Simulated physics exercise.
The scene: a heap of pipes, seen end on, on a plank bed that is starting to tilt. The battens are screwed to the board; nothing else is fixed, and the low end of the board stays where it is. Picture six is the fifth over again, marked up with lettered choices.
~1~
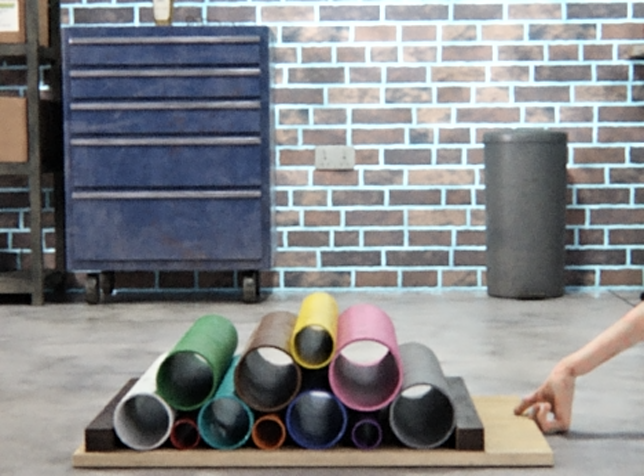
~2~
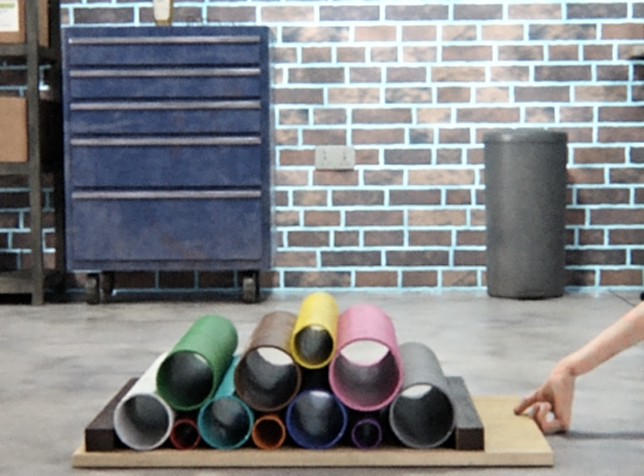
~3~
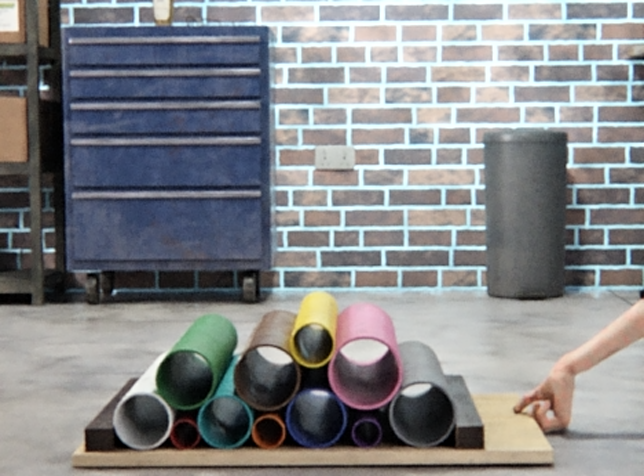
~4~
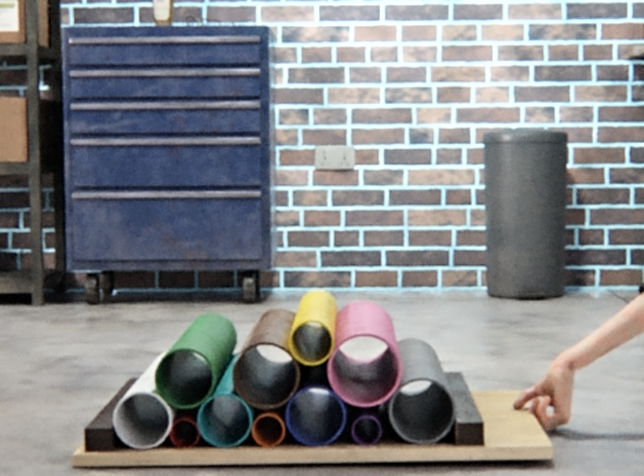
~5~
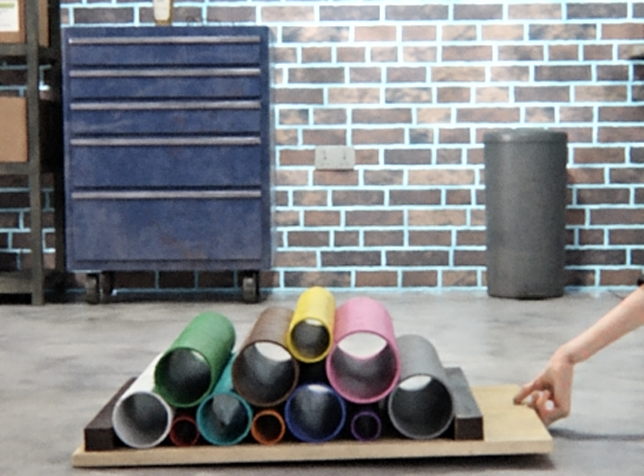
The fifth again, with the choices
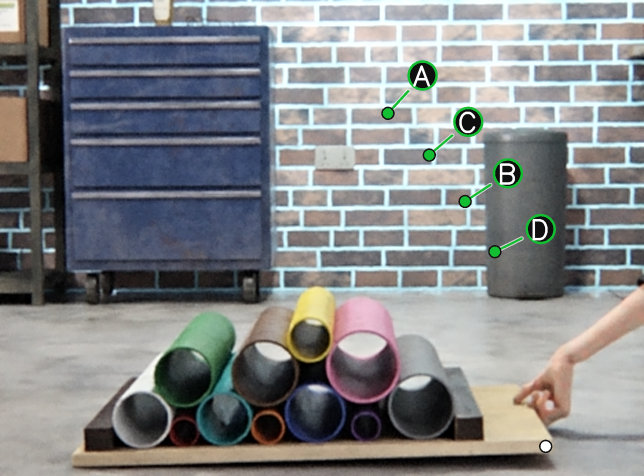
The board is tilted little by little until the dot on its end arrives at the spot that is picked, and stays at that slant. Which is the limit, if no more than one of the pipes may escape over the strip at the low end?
The last mark within the limit is B.
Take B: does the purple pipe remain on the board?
The purple pipe: Yes.
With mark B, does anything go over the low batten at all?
No, at B.
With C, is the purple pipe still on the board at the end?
The purple pipe: Yes.
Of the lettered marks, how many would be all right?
The number is two.
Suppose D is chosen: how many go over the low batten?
With D, none.
On the copy, A at (388, 113); B at (465, 202); C at (429, 155); D at (495, 251); the white dot at (546, 446).
On B. First, board at 19°.
Then, board at 33°.
Finally, board at 33°, none over the low batten.
By contrast, A four over the low batten (pink, green, brown, yellow); C four over the low batten (pink, green, brown, yellow); D none over the low batten.
